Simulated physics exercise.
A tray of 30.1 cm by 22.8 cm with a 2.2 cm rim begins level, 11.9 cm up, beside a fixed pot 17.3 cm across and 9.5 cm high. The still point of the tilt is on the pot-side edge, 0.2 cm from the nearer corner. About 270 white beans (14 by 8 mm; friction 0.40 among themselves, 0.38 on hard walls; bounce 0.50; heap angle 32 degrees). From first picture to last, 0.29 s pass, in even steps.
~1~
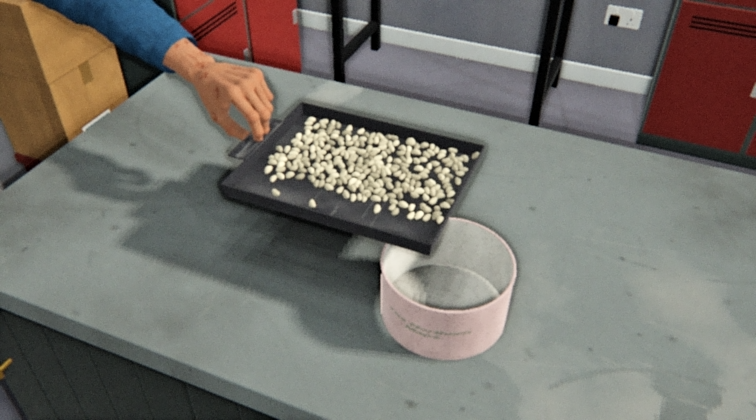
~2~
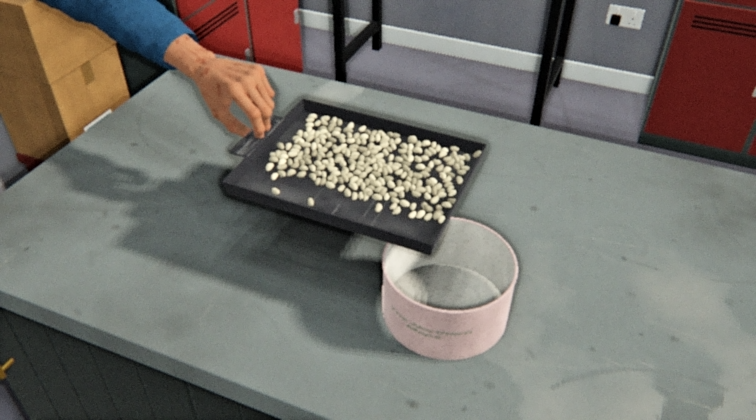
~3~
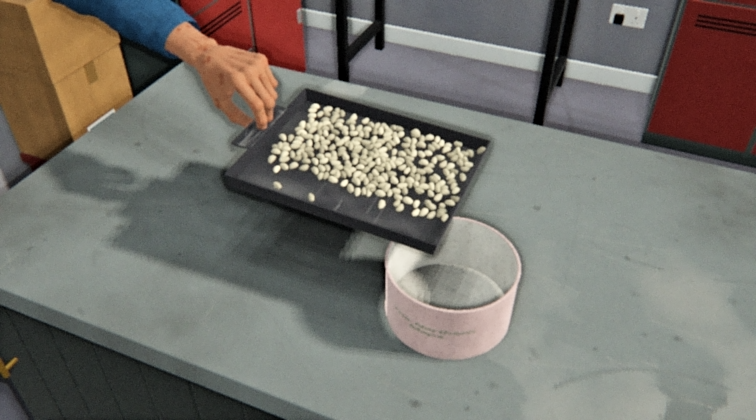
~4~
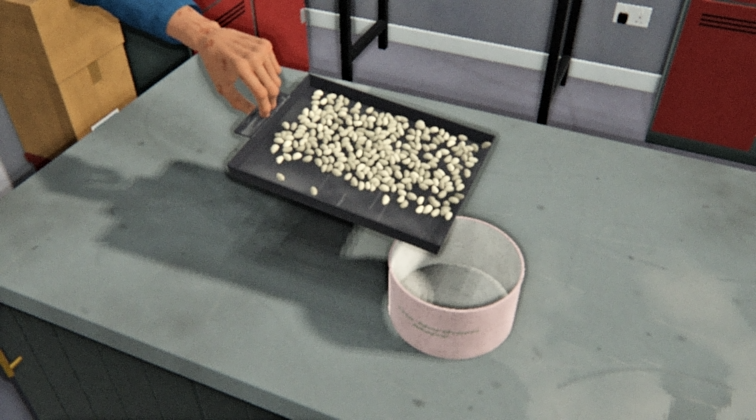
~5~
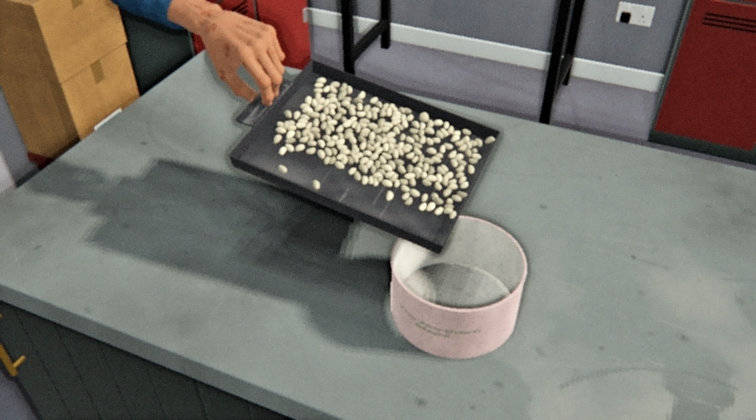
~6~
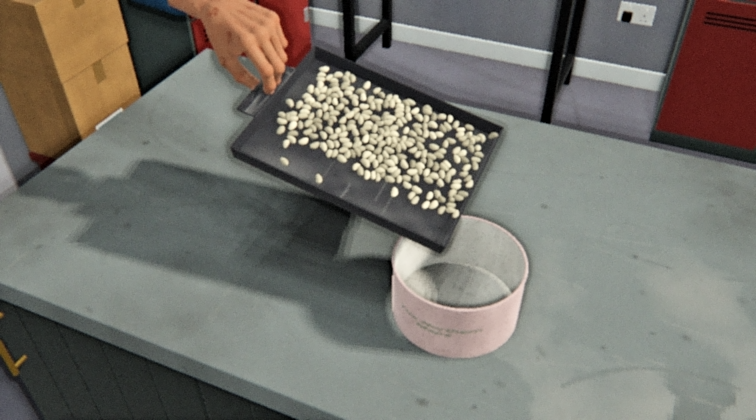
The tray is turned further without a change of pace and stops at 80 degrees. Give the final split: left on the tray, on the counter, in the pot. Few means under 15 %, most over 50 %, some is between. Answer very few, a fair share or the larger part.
Tray very few, counter very few, pot the larger part.
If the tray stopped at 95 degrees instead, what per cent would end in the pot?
In that case some 95 per cent.
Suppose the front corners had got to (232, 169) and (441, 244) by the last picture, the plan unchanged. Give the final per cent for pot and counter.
Pot 40, counter 40.
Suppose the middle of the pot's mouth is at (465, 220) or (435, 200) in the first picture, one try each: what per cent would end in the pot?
About 5 and 0 per cent.
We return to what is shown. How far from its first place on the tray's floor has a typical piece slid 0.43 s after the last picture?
About 11 cm.
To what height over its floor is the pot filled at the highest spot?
Some 3.5 cm.
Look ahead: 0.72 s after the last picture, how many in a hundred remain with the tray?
Roughly 80 per cent.
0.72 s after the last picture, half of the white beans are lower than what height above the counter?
Some 16 cm.
Then, 0.43 s after the last picture, tilt 47 degrees; the tray holds 100 %, the pot 0 %.
Then, 0.72 s after the last picture, tilt 67 degrees; the tray holds 80 %, the pot 15 %.
Then, 1.11 s after the last picture, tilt 80 degrees; the tray holds 35 %, the pot 60 %.
In the end, tray 5 %, counter 0 %, pot 90 %.
